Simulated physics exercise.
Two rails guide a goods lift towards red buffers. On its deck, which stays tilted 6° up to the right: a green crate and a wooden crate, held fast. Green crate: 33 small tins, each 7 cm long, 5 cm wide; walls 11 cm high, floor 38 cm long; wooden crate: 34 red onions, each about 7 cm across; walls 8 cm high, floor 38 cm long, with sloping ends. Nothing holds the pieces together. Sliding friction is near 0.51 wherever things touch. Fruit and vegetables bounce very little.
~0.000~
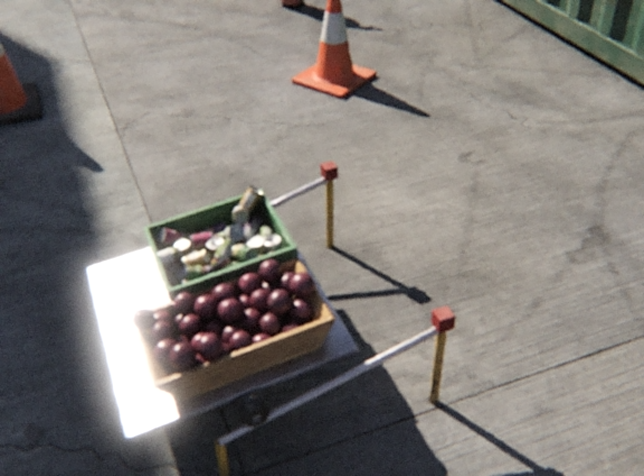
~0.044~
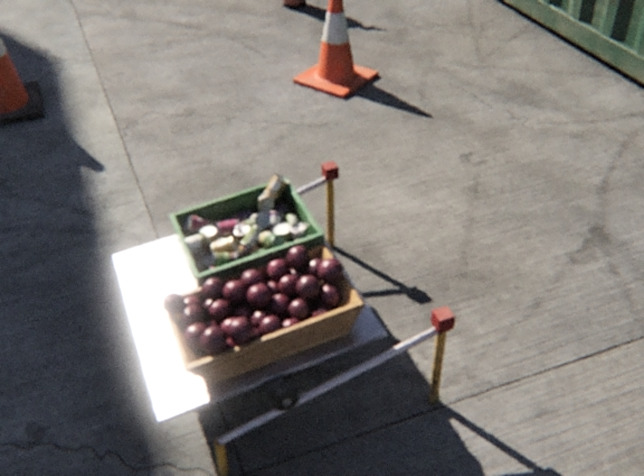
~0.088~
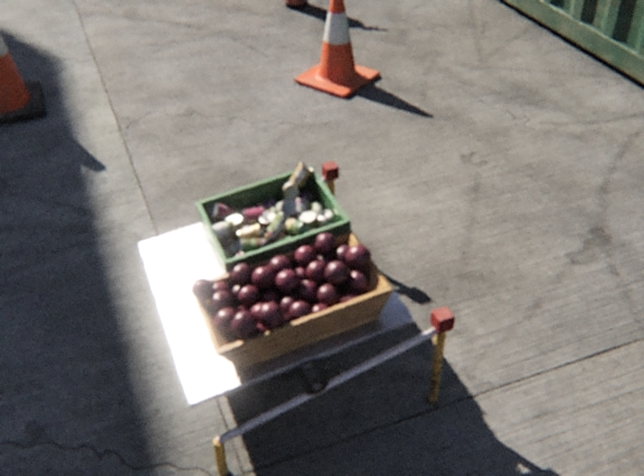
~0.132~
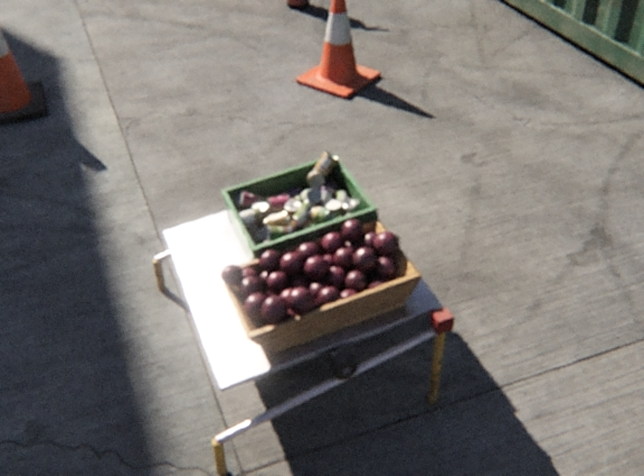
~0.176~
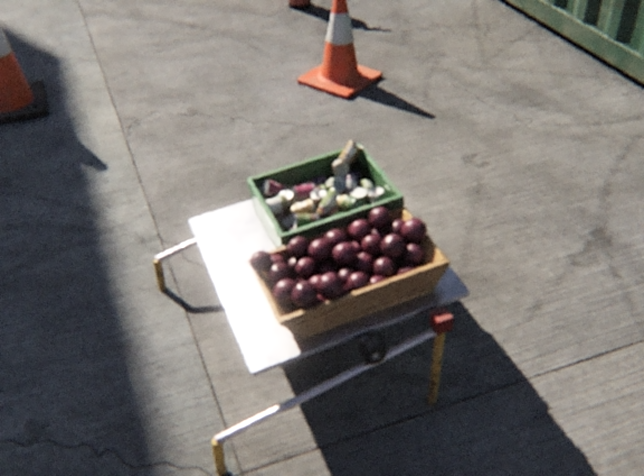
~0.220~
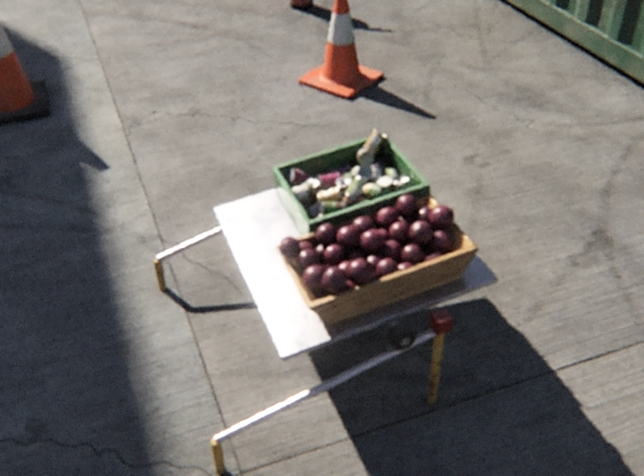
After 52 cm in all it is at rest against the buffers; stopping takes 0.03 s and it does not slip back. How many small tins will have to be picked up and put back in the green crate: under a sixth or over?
The green crate loses fewer than one in six of its small tins.
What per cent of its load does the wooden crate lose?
Lost: Wooden crate 25 per cent.
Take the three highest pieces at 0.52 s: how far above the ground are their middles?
About 60 cm.
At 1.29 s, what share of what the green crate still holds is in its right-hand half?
Roughly 50 in a hundred.
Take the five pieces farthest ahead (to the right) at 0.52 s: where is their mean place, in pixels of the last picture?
Around (484, 190).
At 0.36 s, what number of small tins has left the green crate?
About 0.
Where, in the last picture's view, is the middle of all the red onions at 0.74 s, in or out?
At about (426, 232).
After 0.23 s, braking begins.
After 0.36 s, green crate 33 in, 0 out and wooden crate 32 in, 2 out.
After 0.52 s, green crate 31 in, 2 out and wooden crate 27 in, 7 out.
After 0.74 s, green crate 31 in, 2 out and wooden crate 25 in, 9 out.
When it is over (at 1.29 s), green crate 31 in, 2 out and wooden crate 25 in, 9 out. Asked share, 2 of 33, 6 per cent.
